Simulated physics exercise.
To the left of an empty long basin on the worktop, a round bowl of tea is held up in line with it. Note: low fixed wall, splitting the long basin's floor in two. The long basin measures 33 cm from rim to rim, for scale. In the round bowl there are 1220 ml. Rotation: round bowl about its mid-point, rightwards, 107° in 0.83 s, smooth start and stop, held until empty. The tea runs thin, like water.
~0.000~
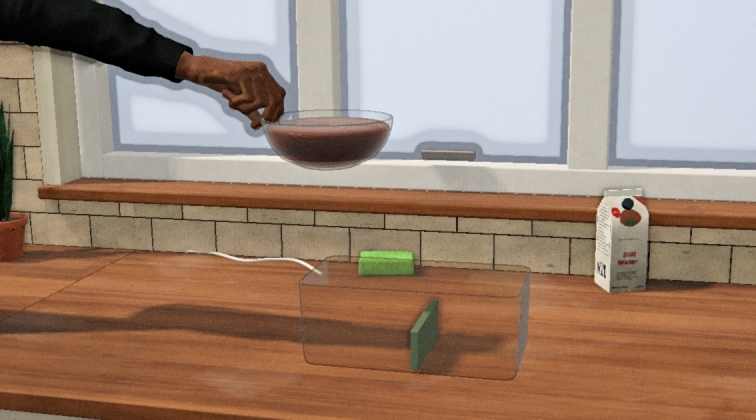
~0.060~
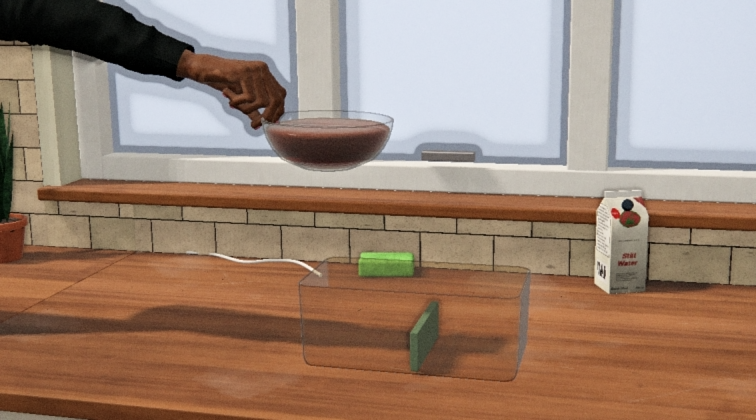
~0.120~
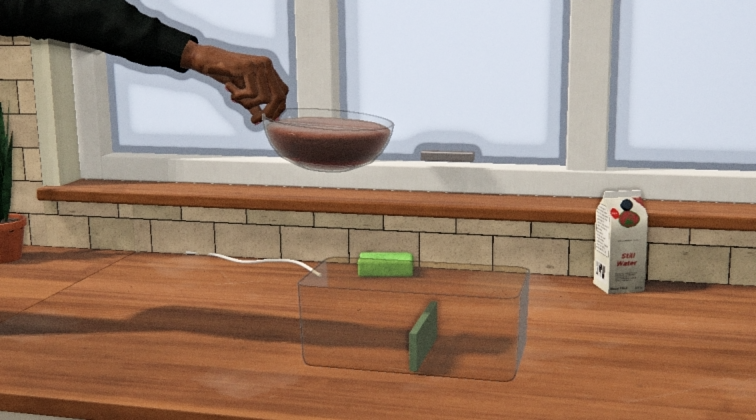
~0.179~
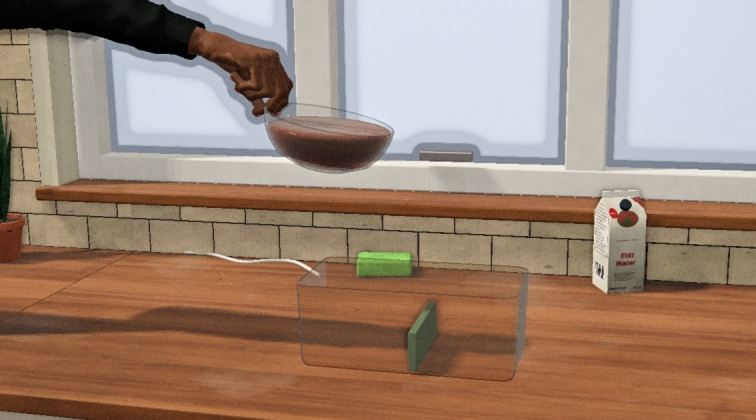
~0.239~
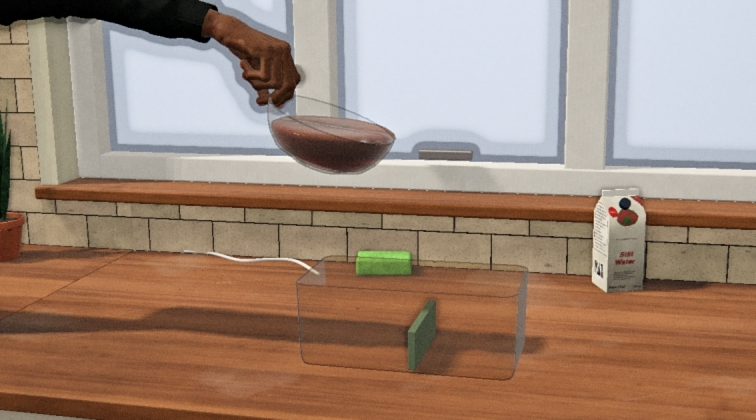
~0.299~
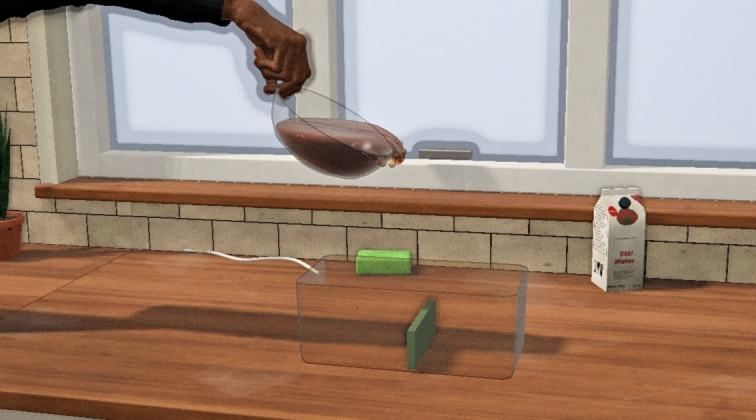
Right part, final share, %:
56 %.
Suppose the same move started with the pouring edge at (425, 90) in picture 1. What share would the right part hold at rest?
75 %.
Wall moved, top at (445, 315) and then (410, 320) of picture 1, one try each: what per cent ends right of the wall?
35 in a hundred, followed by 70 in a hundred.
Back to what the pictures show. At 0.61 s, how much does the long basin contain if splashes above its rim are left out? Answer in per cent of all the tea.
Roughly 44 percent.
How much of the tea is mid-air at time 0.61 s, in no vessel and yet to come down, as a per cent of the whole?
Near 46 per cent of it all.
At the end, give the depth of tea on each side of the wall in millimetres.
Final reading - left some 18 mm, right some 30 mm.
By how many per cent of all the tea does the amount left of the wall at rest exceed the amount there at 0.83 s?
6 %.
By 0.61 s the tilt is 89° and 8 per cent is still to pour, 2 is left of the wall and 42 right of it.
By 0.83 s the tilt is 107° and 0 per cent is still to pour, 31 is left of the wall and 49 right of it.
By 1.07 s the tilt is 107° and 0 per cent is still to pour, 37 is left of the wall and 57 right of it.
By 1.33 s the tilt is 107° and 0 per cent is still to pour, 37 is left of the wall and 56 right of it.
At rest 37 per cent lies left of the wall, 56 right of it and 7 outside.
